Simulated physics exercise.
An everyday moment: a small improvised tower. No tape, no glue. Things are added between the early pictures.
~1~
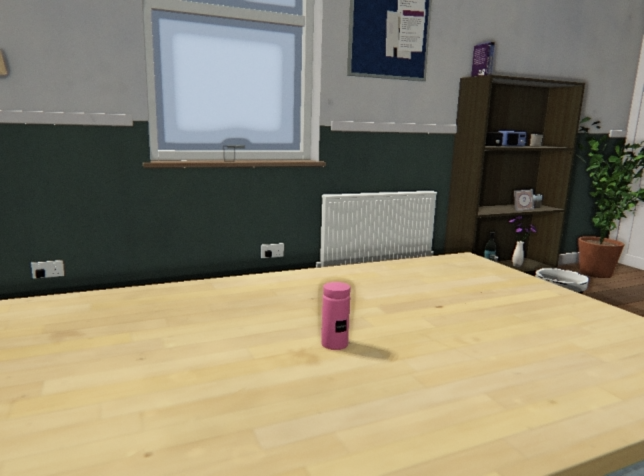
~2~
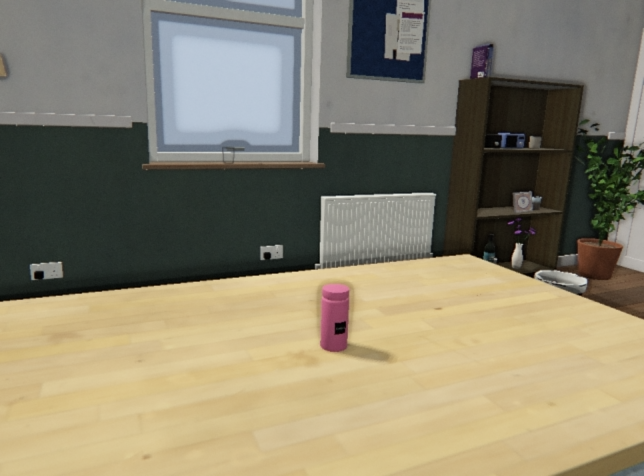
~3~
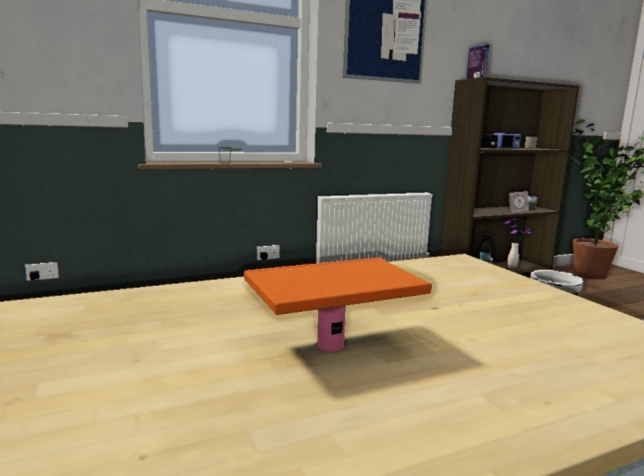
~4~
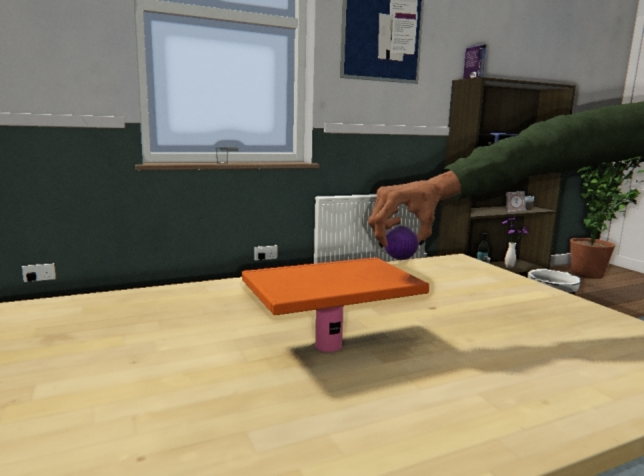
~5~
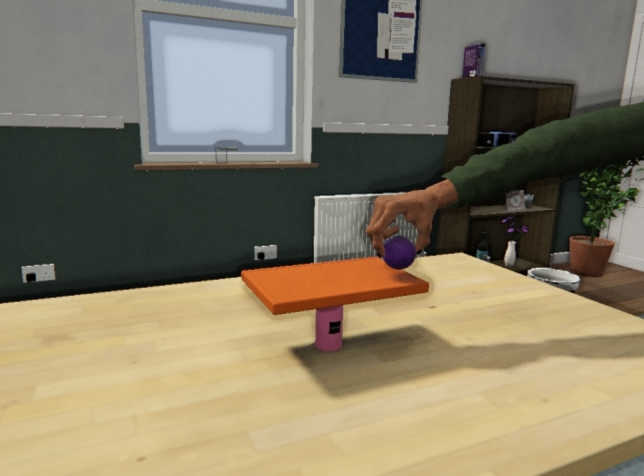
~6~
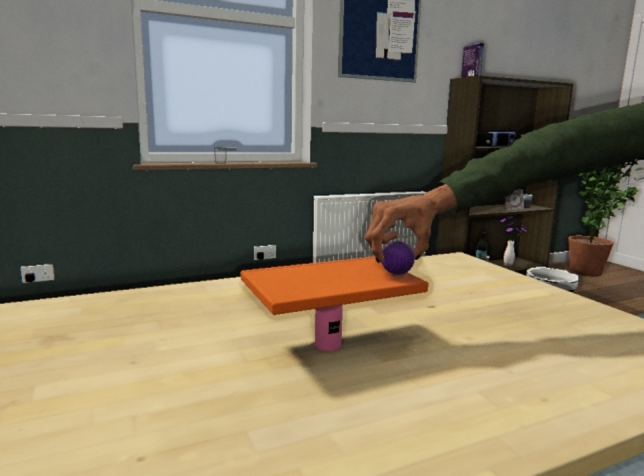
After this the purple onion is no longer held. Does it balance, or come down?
It gives way.
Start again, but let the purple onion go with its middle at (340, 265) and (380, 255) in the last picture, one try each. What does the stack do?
In the first case it stays up; in the second case it loses its balance.
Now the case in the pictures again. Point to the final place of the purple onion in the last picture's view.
Around (450, 321).
Then, 0.40 s after the last picture, purple onion now fallen; orange lid tipped 45° from how it was.
Then, 0.70 s after the last picture, orange lid tipped 39° from how it was; pink shaker tipped 3° from how it was.
At rest, fallen, purple onion and orange lid; pink shaker in place. Seen from the same camera at the end, purple onion near (450, 321). The stack loses its balance.
